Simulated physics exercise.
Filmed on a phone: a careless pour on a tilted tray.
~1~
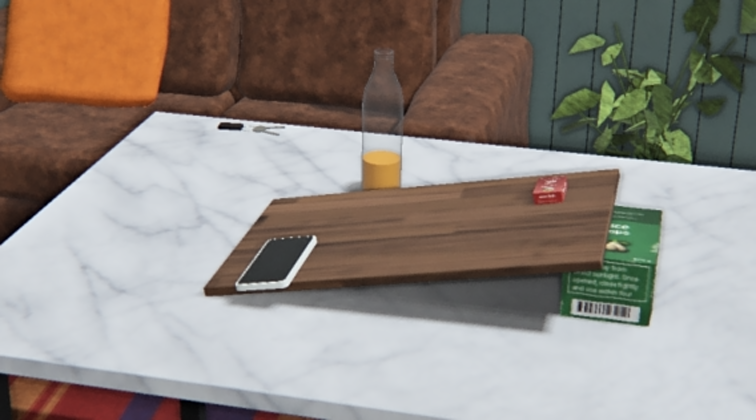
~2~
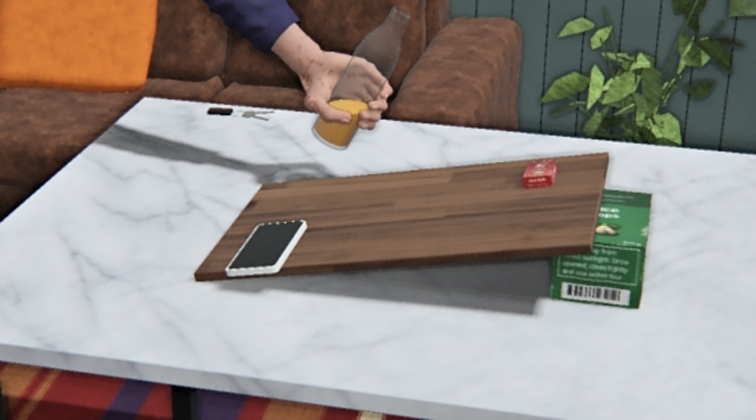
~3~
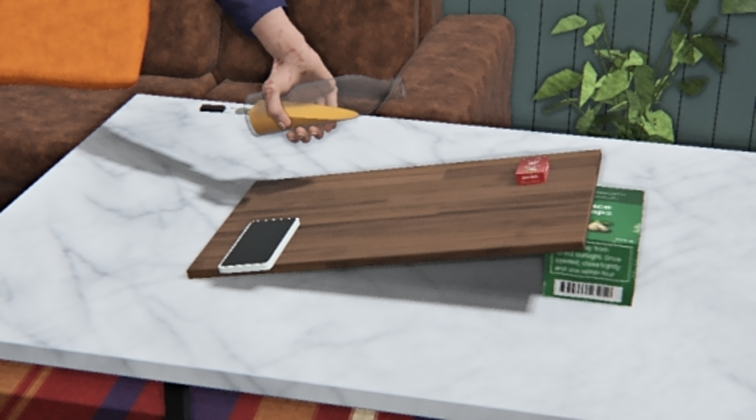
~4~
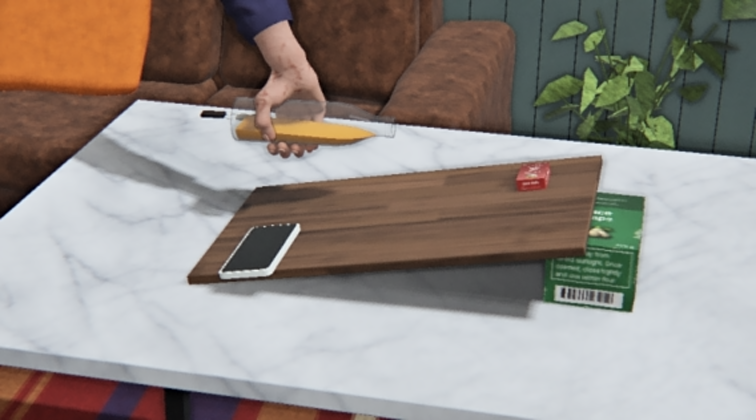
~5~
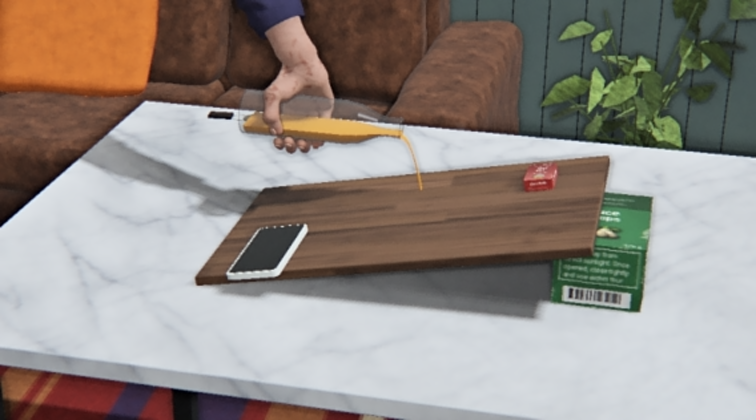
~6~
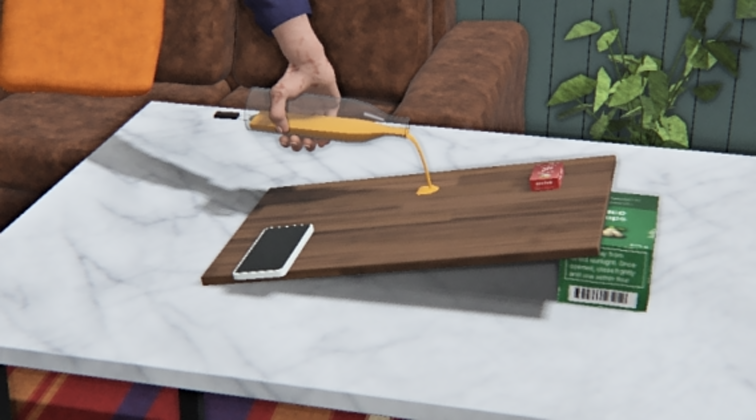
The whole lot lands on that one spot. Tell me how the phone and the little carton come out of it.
The phone escapes and the little carton escapes.
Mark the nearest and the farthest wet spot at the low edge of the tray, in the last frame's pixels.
Between (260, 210) and (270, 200).
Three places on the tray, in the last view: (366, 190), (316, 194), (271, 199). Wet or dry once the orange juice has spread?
The first is wet; the next wet; the last soaked.
Next, it runs down to the left; the phone is clear of it; the little carton is clear of it.
After that, it runs down to the left and off the end; the phone is clear of it; the little carton is clear of it.
Finally, it runs down to the left and off the end; the phone is clear of it; the little carton is clear of it.
